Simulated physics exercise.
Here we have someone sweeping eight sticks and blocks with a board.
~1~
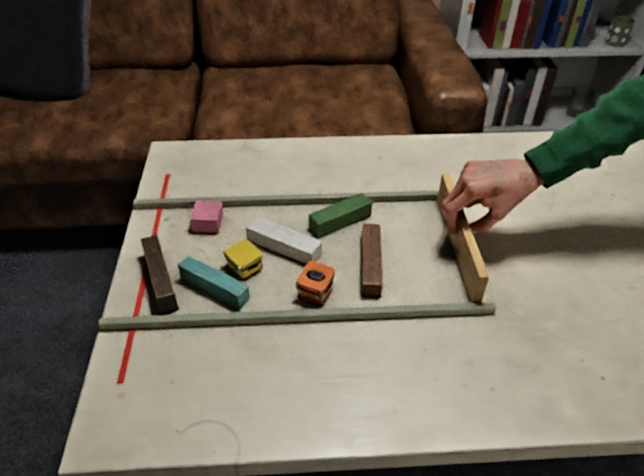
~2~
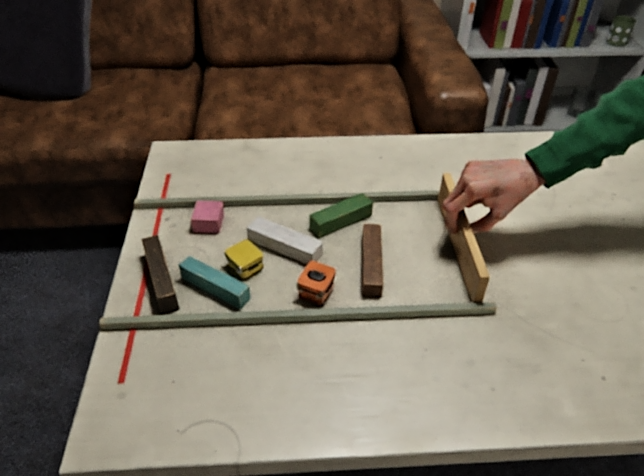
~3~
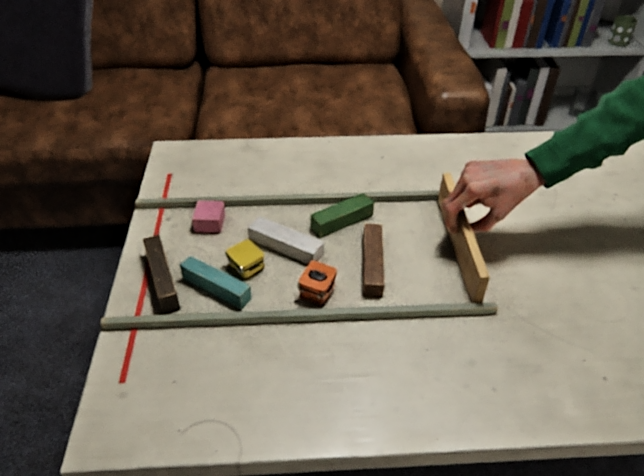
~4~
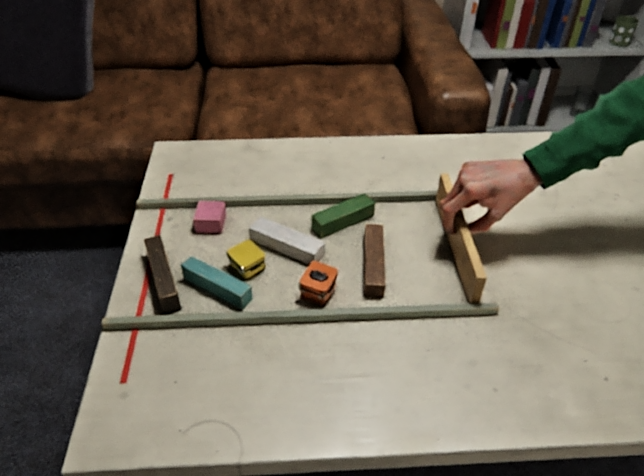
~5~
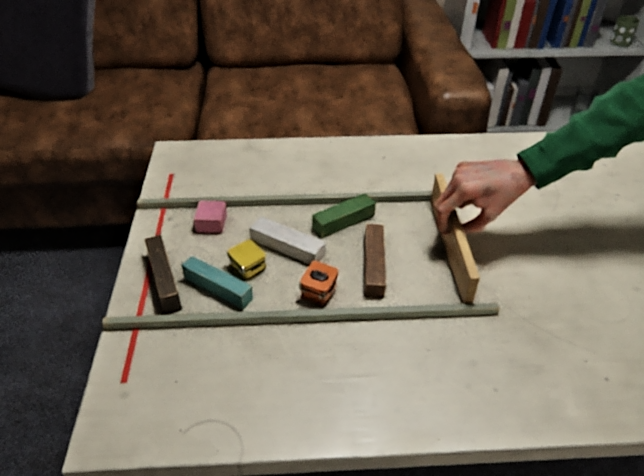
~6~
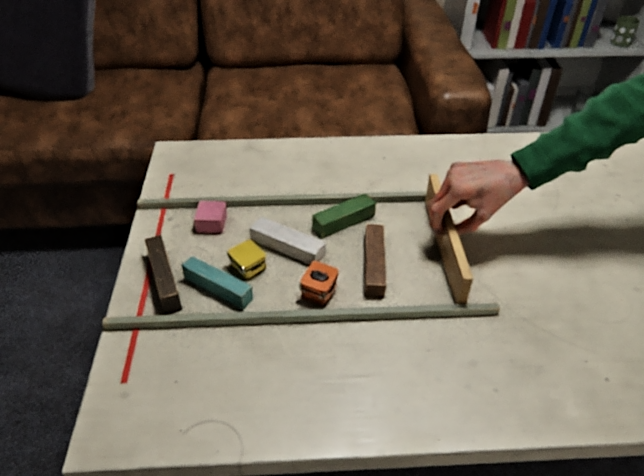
A wooden board, held upright by a hand in a green sleeve, stayed still at first, then slid slightly left between two rails, while the colourful sticks and blocks on the table lay still.
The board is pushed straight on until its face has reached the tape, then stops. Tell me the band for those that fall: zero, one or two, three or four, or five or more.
As it turns out, the number that fall off is five or more.
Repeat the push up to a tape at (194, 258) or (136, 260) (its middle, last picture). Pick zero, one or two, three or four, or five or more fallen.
For each place: One to two; five or more.
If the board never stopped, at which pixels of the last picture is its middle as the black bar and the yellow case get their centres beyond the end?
About (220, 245), and (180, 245) for the other.
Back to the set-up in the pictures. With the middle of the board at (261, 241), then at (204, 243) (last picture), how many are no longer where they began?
First 8, then 8.
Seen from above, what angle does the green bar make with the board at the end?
Near 25 degrees.
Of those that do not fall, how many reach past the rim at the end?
Overhanging: 1.
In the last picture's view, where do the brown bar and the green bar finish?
First (138, 267), then (135, 225).
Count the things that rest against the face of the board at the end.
The number is 2.
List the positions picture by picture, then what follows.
Black bar (159, 273); pink block (207, 217); turquoise bar (214, 282); board (460, 234); tape (148, 260), in the first frame.
Pink block (208, 217); board (461, 234), in the second frame.
Turquoise bar (215, 282); white bar (286, 241), in the third frame.
Black bar (162, 273); green bar (344, 215), in the fourth frame.
Pink block (211, 217); orange case (319, 284), in the fifth frame.
Black bar (163, 273); pink block (211, 217); turquoise bar (217, 282); board (446, 235); tape (152, 259), in the sixth frame.
A little later, none off yet; black bar at rest near (163, 273); pink block at rest near (211, 217); turquoise bar at rest near (217, 282).
Next, none off yet; black bar shifted a little near (137, 278); pink block shifted about its own width near (192, 214); turquoise bar shifted about its own width near (162, 285).
When it is over, the number that fall off is five or more; down, orange case, white bar, yellow case, turquoise bar, pink block and black bar.
